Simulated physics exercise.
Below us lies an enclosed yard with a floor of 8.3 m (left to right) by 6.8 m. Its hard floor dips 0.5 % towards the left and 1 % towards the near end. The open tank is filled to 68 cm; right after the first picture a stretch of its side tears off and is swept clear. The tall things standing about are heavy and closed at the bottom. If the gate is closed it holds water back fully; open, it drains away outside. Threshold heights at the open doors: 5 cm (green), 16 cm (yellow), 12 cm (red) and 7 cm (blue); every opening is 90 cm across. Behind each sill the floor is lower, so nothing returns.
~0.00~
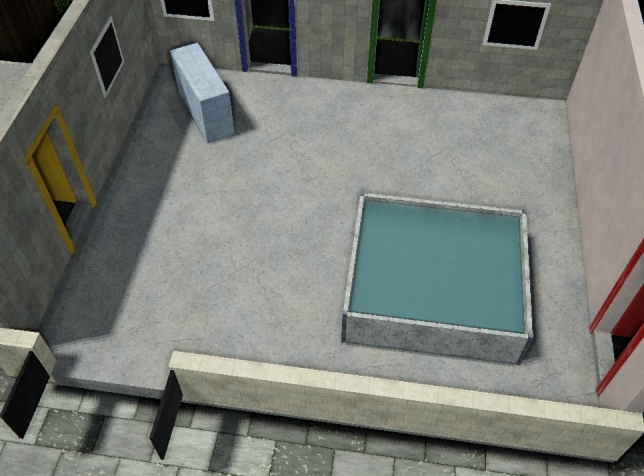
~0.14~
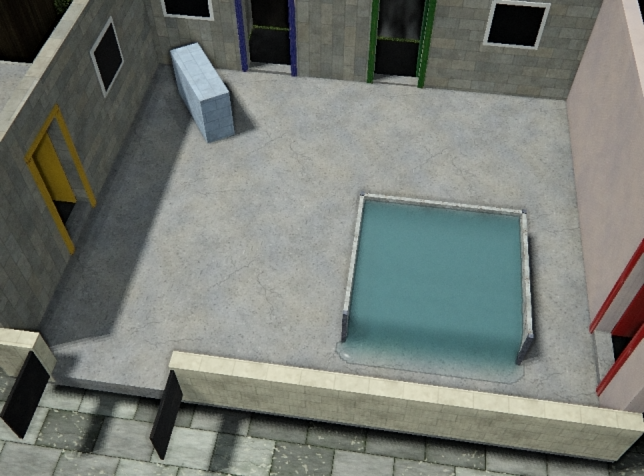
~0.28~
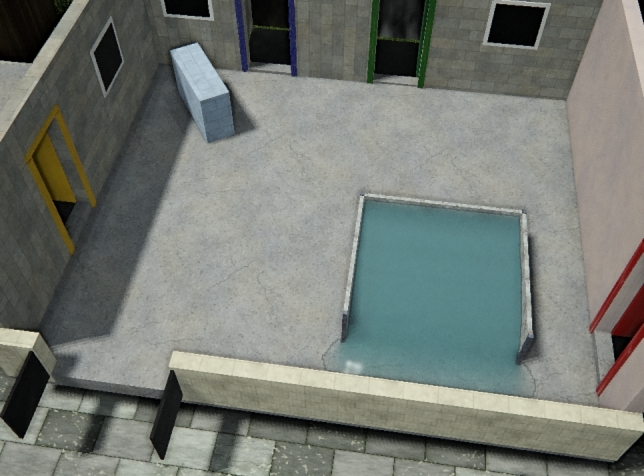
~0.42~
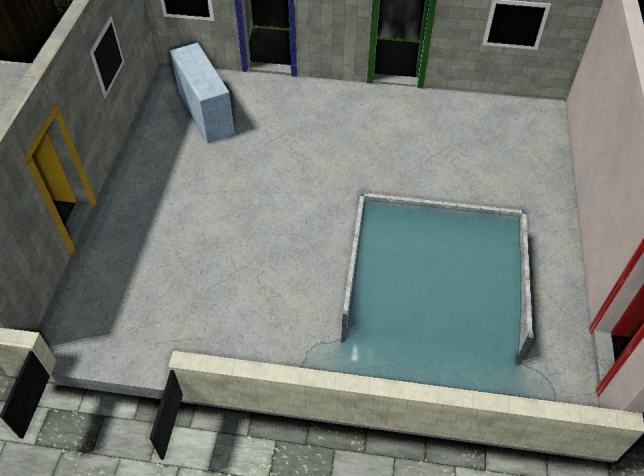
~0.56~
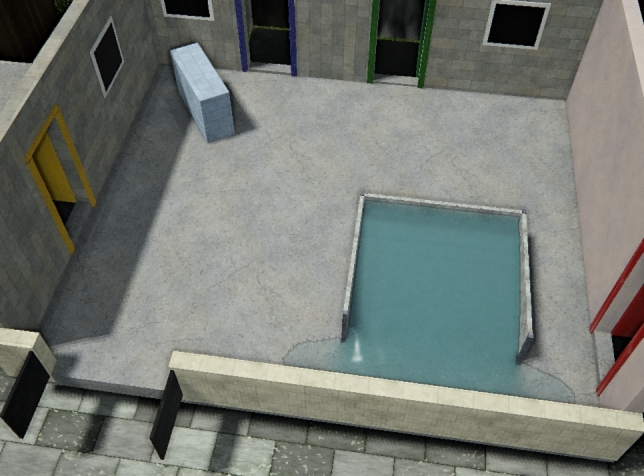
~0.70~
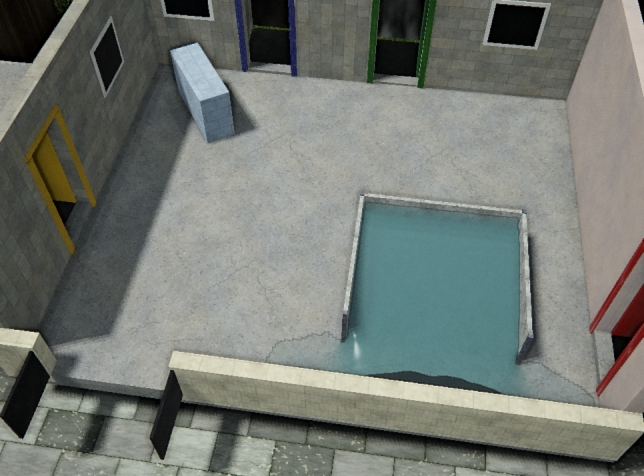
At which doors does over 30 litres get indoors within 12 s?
The water let in: At the green door it keeps below the limit; at the yellow door it stays under the limit; at the red door it passes the limit; at the blue door it does not reach the limit.
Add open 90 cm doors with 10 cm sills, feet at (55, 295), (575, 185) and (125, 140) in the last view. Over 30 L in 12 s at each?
In turn: Above, under, not over.
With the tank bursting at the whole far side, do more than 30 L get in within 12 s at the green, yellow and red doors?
Then: Green above, yellow not over, red below.
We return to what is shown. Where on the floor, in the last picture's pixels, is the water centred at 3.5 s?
Near (383, 303).
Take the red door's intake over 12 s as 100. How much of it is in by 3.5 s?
About 80 per cent.
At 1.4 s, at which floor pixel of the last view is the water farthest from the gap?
Near (144, 371).
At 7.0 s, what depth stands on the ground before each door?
Depths in cm: Green 5, yellow 8, red 14, blue 3.
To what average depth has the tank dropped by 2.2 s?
Roughly 28 cm on average.
After 1.4 s water covers 15 % of the floor and is deepest (56 cm) near (418, 408); green door not reached, yellow door not reached, red door 13 cm at the sill, 0 L in, blue door not reached.
After 2.2 s water covers 30 % of the floor and is deepest (52 cm) near (589, 431); green door not reached, yellow door not reached, red door 27 cm at the sill, 38 L in, blue door not reached.
After 3.5 s water covers 50 % of the floor and is deepest (26 cm) near (549, 426); green door not reached, yellow door 18 cm at the sill, 4 L in, red door 20 cm at the sill, 128 L in, blue door not reached.
After 7.0 s water covers 80 % of the floor and is deepest (18 cm) near (576, 429); green door 5 cm at the sill, 0 L in, yellow door 8 cm at the sill, 6 L in, red door 14 cm at the sill, 159 L in, blue door 3 cm at the sill, 0 L in.
After 12.0 s water covers 100 % of the floor and is deepest (12 cm) near (316, 394); green door 4 cm at the sill, 0 L in, yellow door 5 cm at the sill, 6 L in, red door 7 cm at the sill, 163 L in, blue door 5 cm at the sill, 3 L in.
